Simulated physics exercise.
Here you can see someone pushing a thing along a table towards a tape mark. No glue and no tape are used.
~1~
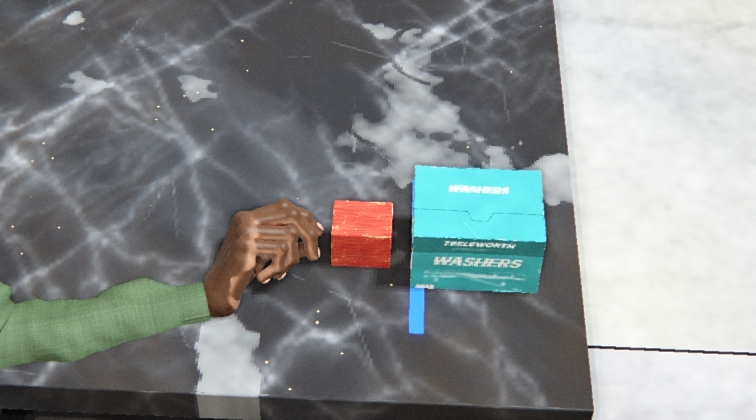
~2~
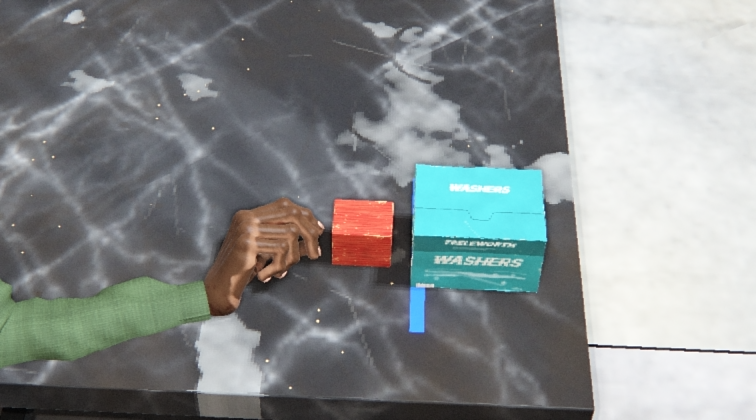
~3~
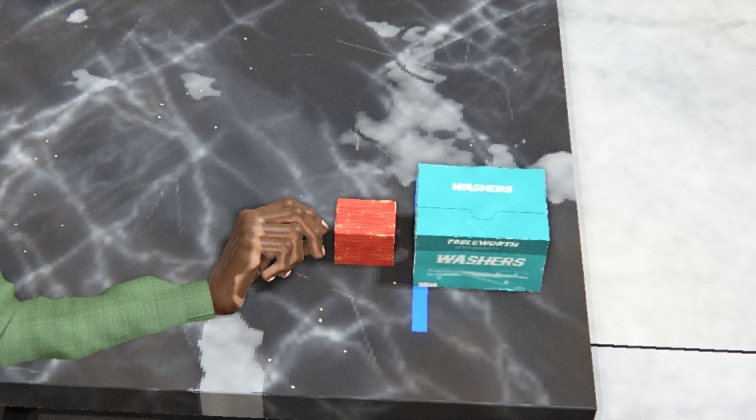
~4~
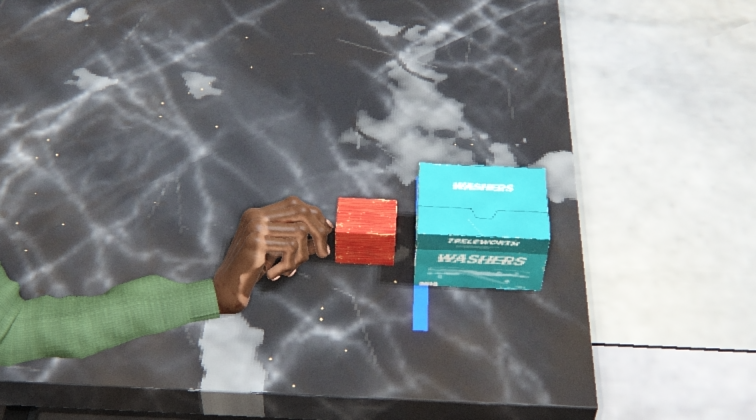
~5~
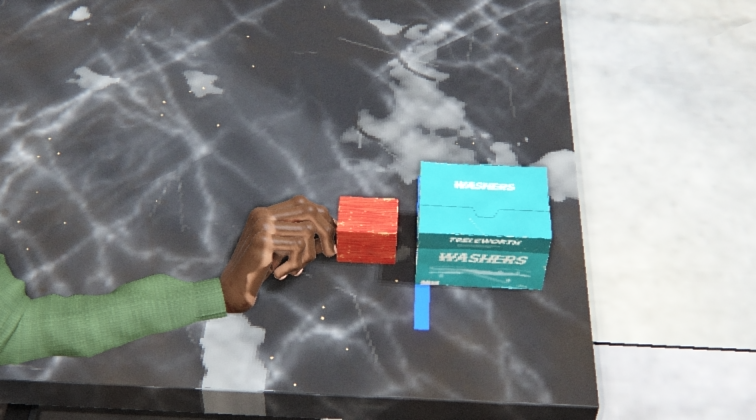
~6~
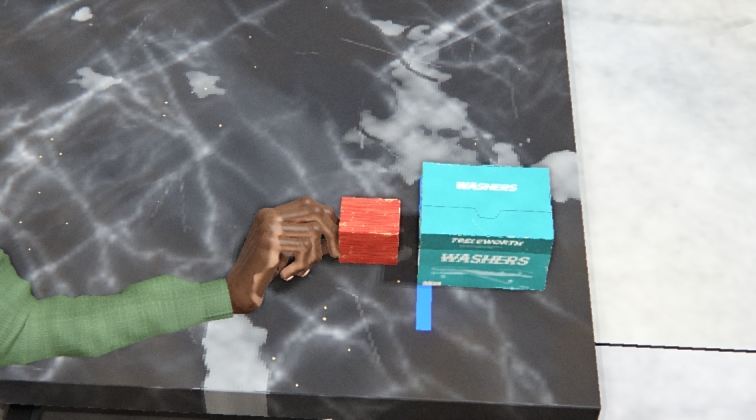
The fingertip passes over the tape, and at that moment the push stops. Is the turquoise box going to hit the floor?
Looks like it's going to be left on the table.
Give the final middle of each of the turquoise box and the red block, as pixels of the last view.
The first one ends at (558, 230), the second at (463, 236).
Then, 0.72 s after the last picture, turquoise box moved a little near (500, 227).
Then, 1.14 s after the last picture, turquoise box moved a little near (523, 228).
Then, 1.56 s after the last picture, turquoise box moved a little near (546, 229).
At rest, the turquoise box remains on top, near (558, 230).
